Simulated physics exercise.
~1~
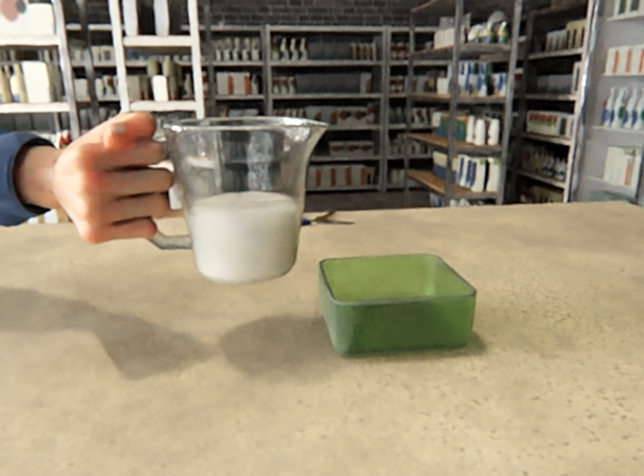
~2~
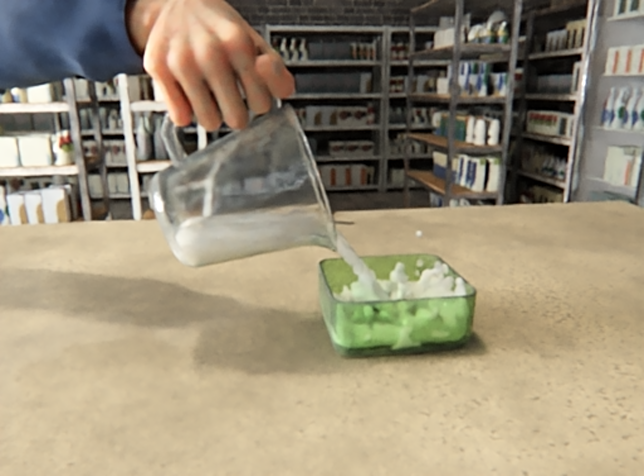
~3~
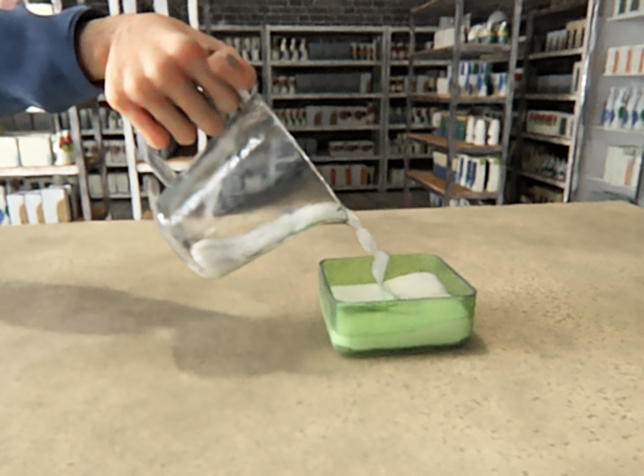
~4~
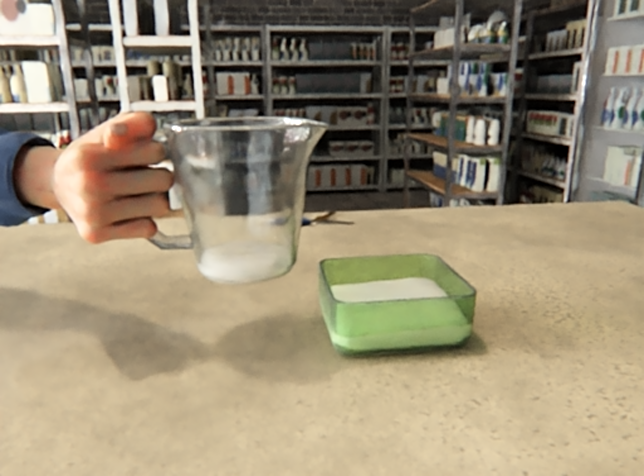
A hand holding a clear measuring jug of milk tips it over a green oblong tub on the work surface, pouring a thin white stream that splashes, then settles, before levelling the jug again at the left, leaving the tub partly filled and a little milk in the jug.
